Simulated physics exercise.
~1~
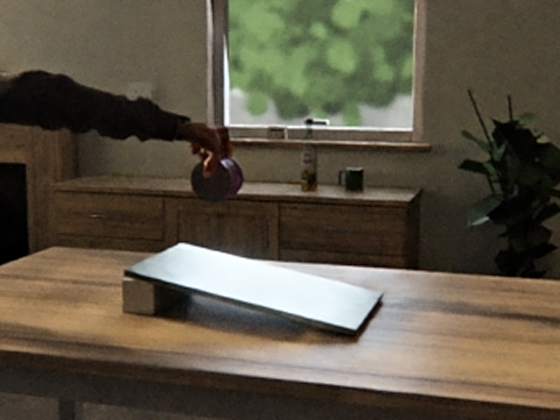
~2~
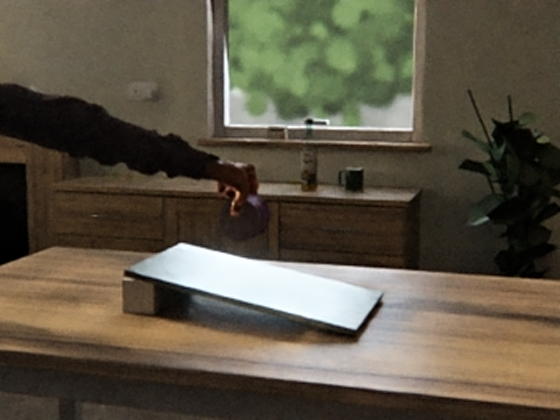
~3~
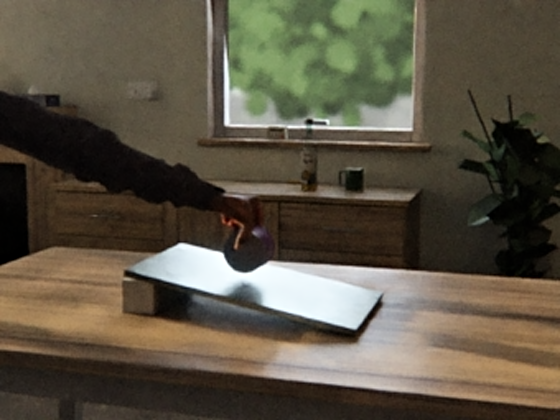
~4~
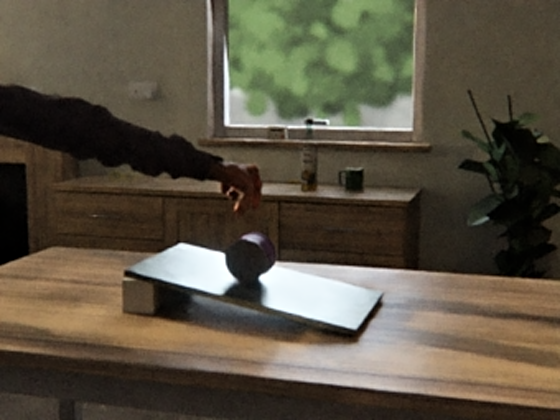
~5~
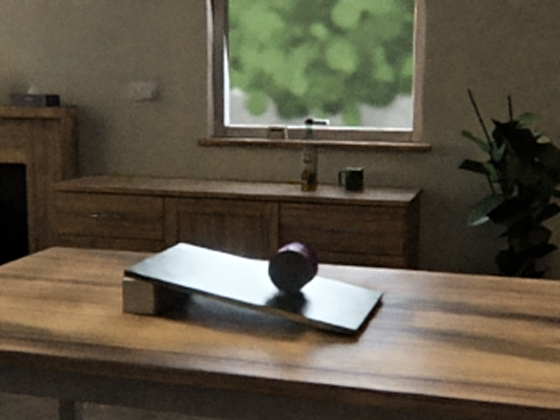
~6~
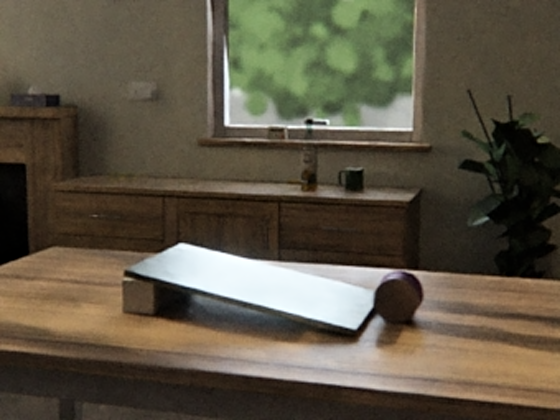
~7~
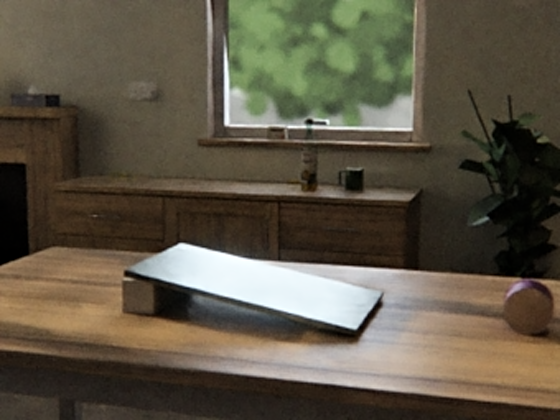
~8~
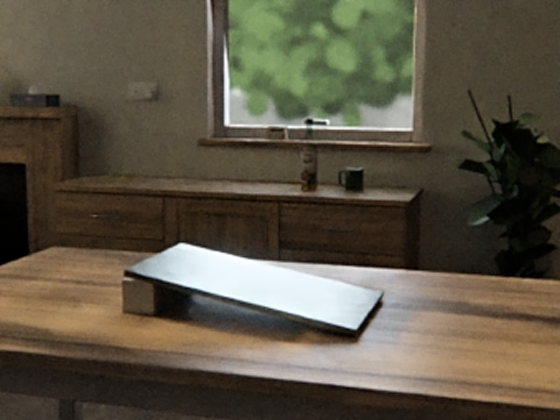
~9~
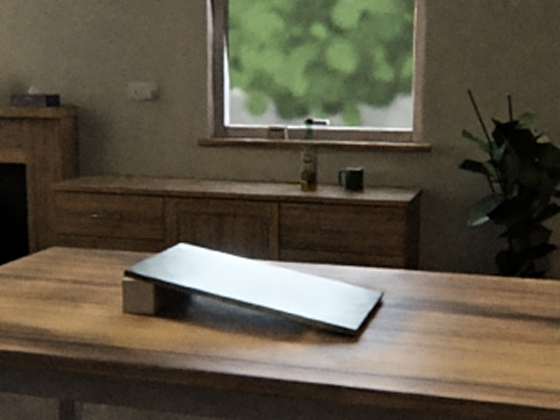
To begin with, an arm reaches in from the left, holding a round purple tub above a glossy board propped on a small block on a wooden table. The hand moves right and lowers the tub onto the middle of the slope, resting it on its curved side. The fingers let go and the arm draws back out of view as the tub rolls down to the right. It runs off the low end of the board and keeps rolling across the tabletop. Finally, it passes out of view on the right, leaving the board still propped in place.
